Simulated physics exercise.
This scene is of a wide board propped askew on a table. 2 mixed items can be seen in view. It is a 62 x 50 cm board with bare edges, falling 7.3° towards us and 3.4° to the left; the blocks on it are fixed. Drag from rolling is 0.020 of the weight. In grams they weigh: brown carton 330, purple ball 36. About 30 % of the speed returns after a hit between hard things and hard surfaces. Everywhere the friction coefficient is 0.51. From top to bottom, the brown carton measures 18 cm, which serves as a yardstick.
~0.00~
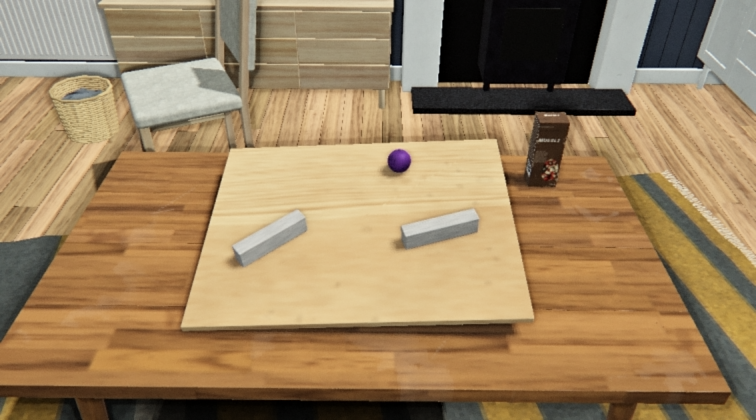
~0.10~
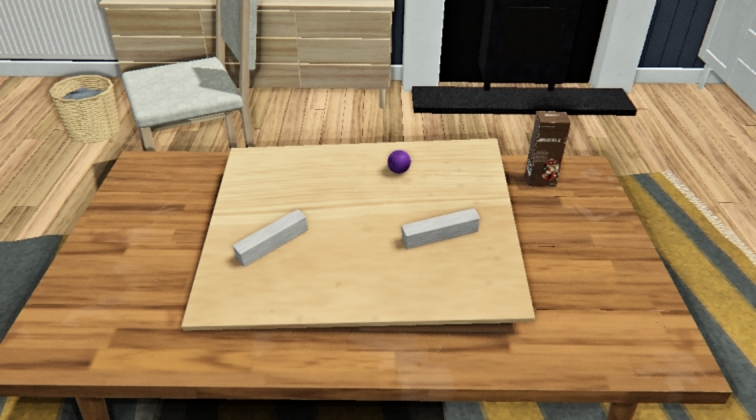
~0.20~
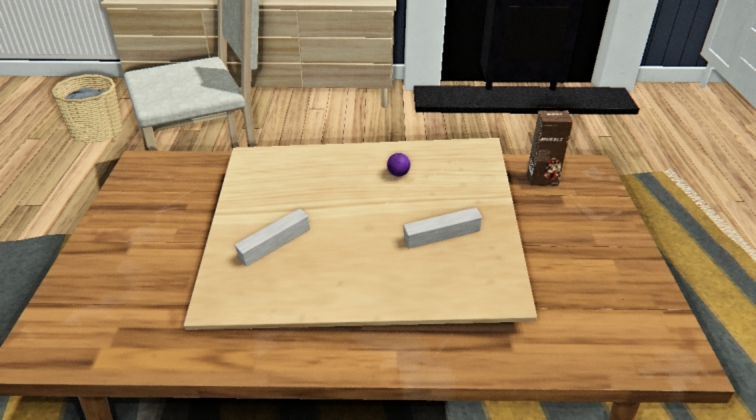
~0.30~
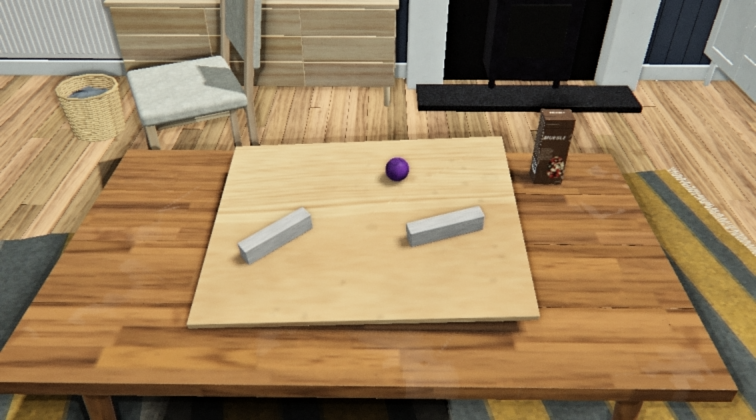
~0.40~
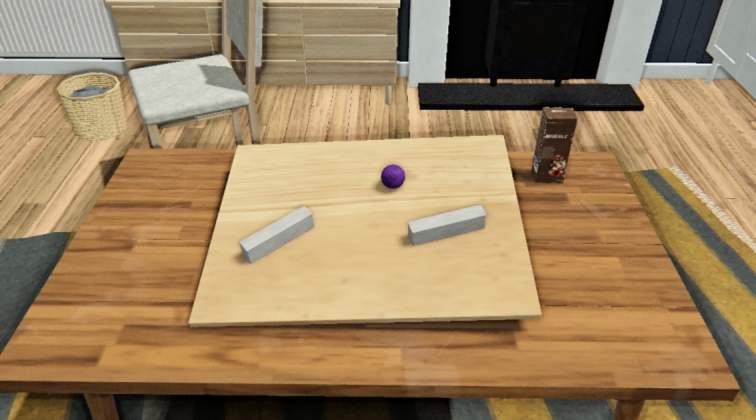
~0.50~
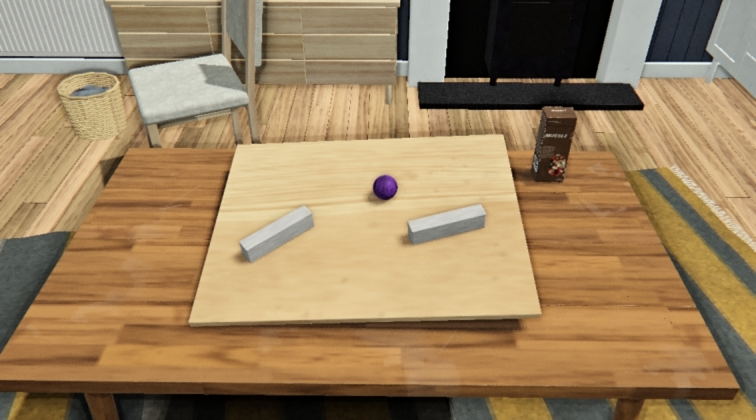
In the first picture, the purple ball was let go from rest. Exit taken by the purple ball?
Near.
Around 0.90 s, 9 cm of board to the near edge; purple ball near (331, 270).
Around 1.20 s, it has gone over the near edge; purple ball near (255, 388).
Finally (1.4 s), it has gone over the near edge; brown carton still in place (within 8 cm).
